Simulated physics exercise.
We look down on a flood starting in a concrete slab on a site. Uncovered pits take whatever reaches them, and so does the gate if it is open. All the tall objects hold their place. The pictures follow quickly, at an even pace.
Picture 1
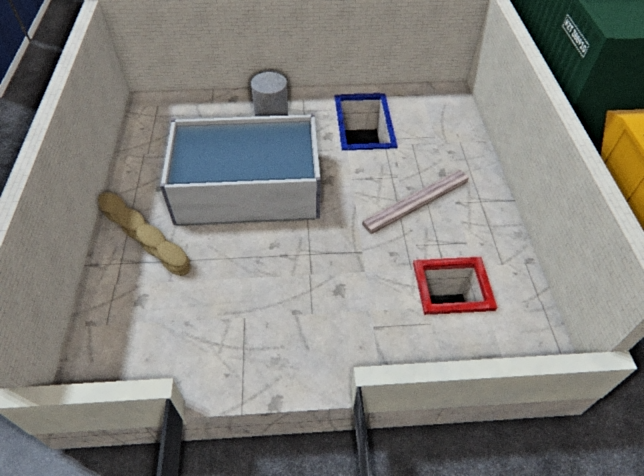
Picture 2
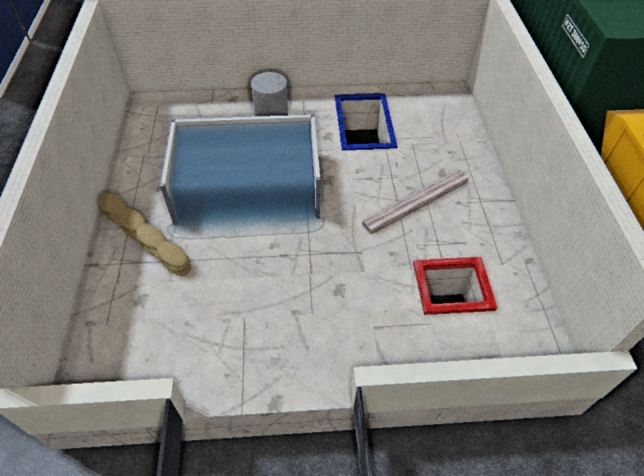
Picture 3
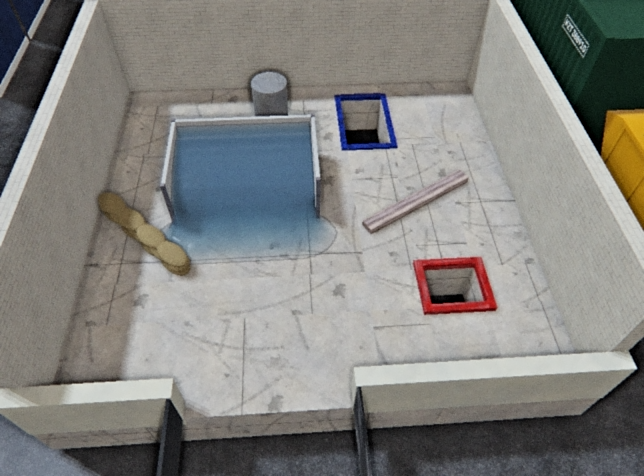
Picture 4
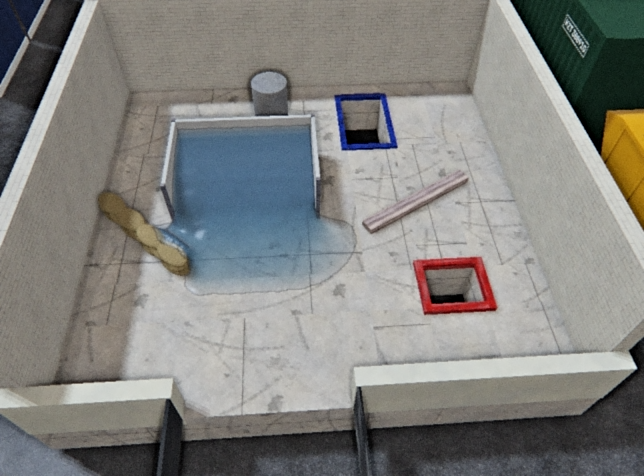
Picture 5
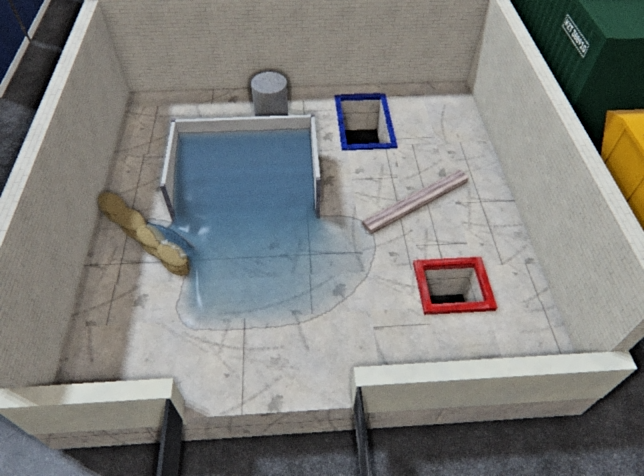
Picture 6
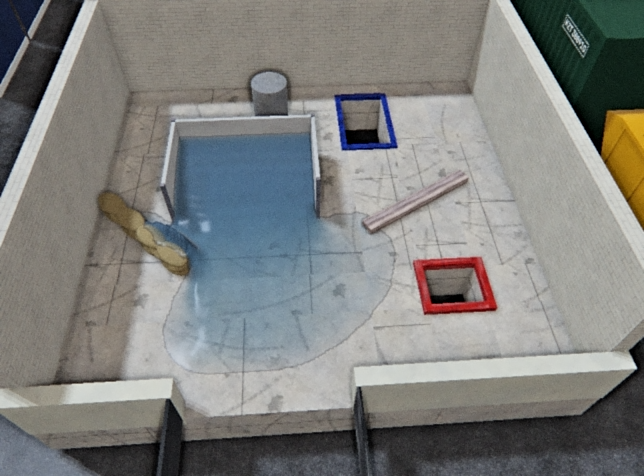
On a walled concrete slab, the front of a water tank opened and blue water poured out, spreading toward the viewer, washing against a lumpy tan barrier on the left and reaching a pale bar.
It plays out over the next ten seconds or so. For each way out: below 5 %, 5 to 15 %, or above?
One by one: The gate takes more than 15 %; the blue pit takes less than 5 %; the red pit takes less than 5 %.
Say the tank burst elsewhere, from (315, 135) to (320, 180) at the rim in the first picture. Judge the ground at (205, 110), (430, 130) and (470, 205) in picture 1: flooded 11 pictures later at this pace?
As listed: Dry, awash, under water.
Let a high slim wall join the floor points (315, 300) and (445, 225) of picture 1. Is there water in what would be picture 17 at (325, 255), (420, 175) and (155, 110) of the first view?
In that order: Covered, free of water, free of water.
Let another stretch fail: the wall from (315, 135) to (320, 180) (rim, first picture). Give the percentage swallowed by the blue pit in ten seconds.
Roughly, in per cent: Blue 14.
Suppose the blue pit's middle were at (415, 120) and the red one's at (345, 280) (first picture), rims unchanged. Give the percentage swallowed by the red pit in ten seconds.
Roughly, in per cent: Red 8.
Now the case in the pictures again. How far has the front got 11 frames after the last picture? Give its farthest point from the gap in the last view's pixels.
At about (583, 375).
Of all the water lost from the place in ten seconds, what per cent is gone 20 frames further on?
Roughly 75 per cent.
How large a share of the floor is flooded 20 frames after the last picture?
About 50 per cent.
A moment on, water covers 35 % of the floor; the gate 9 %, the blue pit 0 %, the red pit 0 %.
Next, water covers 40 % of the floor; the gate 26 %, the blue pit 0 %, the red pit 0 %.
Then, water covers 50 % of the floor; the gate 39 %, the blue pit 0 %, the red pit 0 %.
Later, water covers 70 % of the floor; the gate 47 %, the blue pit 0 %, the red pit 0 %.
In the end, water covers 85 % of the floor; the gate 53 %, the blue pit 0 %, the red pit 0 %.
